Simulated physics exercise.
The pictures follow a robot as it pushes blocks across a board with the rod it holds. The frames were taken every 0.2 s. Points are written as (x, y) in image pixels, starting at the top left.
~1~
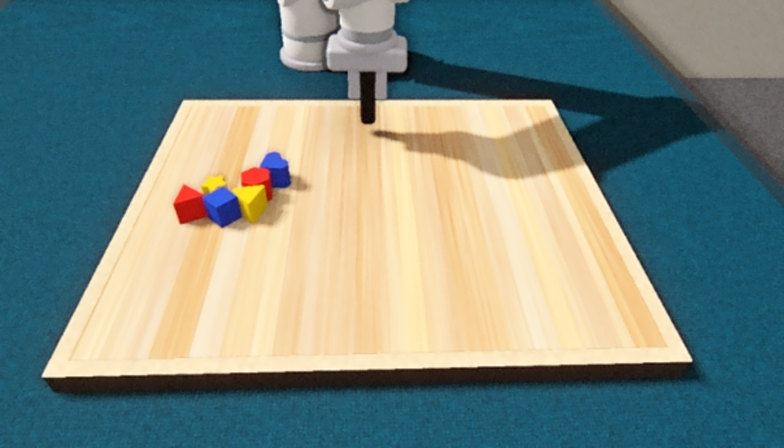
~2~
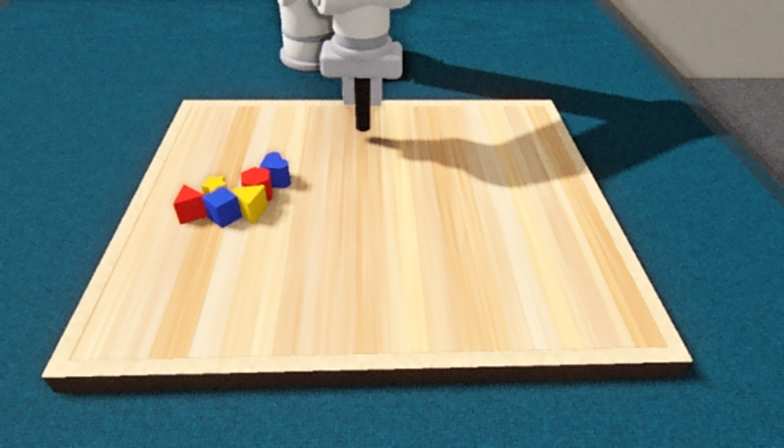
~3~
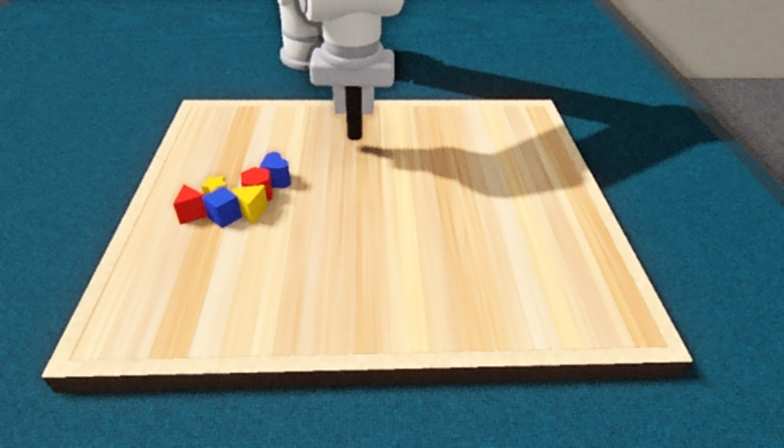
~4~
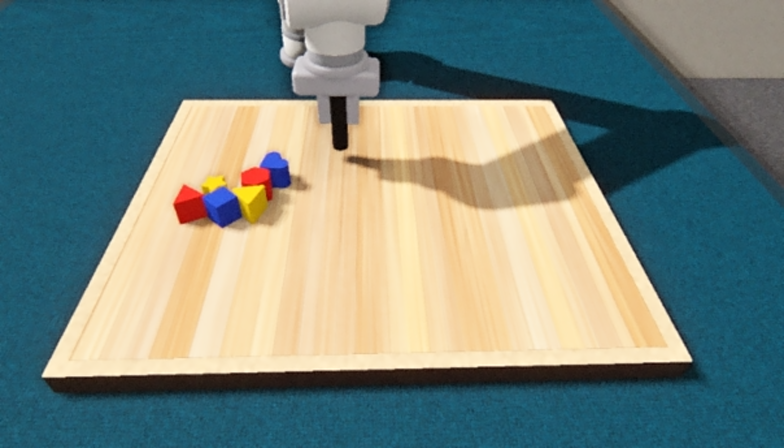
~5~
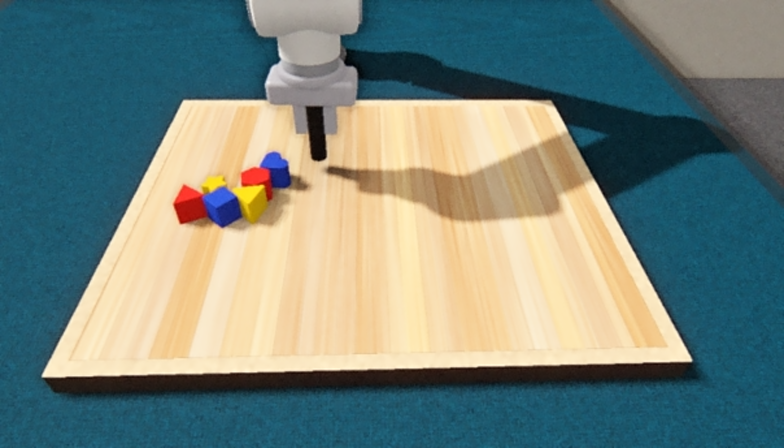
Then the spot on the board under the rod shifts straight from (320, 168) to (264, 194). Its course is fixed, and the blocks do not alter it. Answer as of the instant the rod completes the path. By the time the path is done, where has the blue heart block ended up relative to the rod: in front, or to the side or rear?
The rod will have lost it.
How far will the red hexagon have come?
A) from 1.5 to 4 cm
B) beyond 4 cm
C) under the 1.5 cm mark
A - from 1.5 to 4 cm.
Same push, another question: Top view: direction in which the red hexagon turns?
Anticlockwise.
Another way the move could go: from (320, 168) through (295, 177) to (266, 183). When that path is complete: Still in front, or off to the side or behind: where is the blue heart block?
As far as I can tell, the blue heart block is still leading the way in front of the rod.
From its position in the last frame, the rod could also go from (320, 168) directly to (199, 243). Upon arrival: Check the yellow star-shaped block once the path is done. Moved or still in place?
It is moved from its place.
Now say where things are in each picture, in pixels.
Tip of the rod at (368, 121), middles of tops, yellow star-shaped block at (214, 182), yellow three-sided block at (248, 192), red hexagon at (255, 175), blue heart block at (274, 161), in the first frame.
Rod at (363, 128), nothing pushed, in the second frame.
Rod at (355, 137), nothing pushed, in the third frame.
Rod at (341, 147), nothing pushed, in the fourth frame.
Rod at (319, 157), yellow star-shaped block at (214, 182), yellow three-sided block at (248, 192), red hexagon at (255, 175), blue heart block at (274, 161), in the fifth frame.
What follows on the original path. Halfway along, rod at (291, 170); blue heart block at (269, 161), turned 15° clockwise.
At the end, rod at (262, 183); yellow star-shaped block at (209, 183), turned 15° clockwise; yellow three-sided block at (248, 194); red hexagon at (235, 180), turned 50° anticlockwise; blue heart block at (253, 163), turned 90° clockwise.
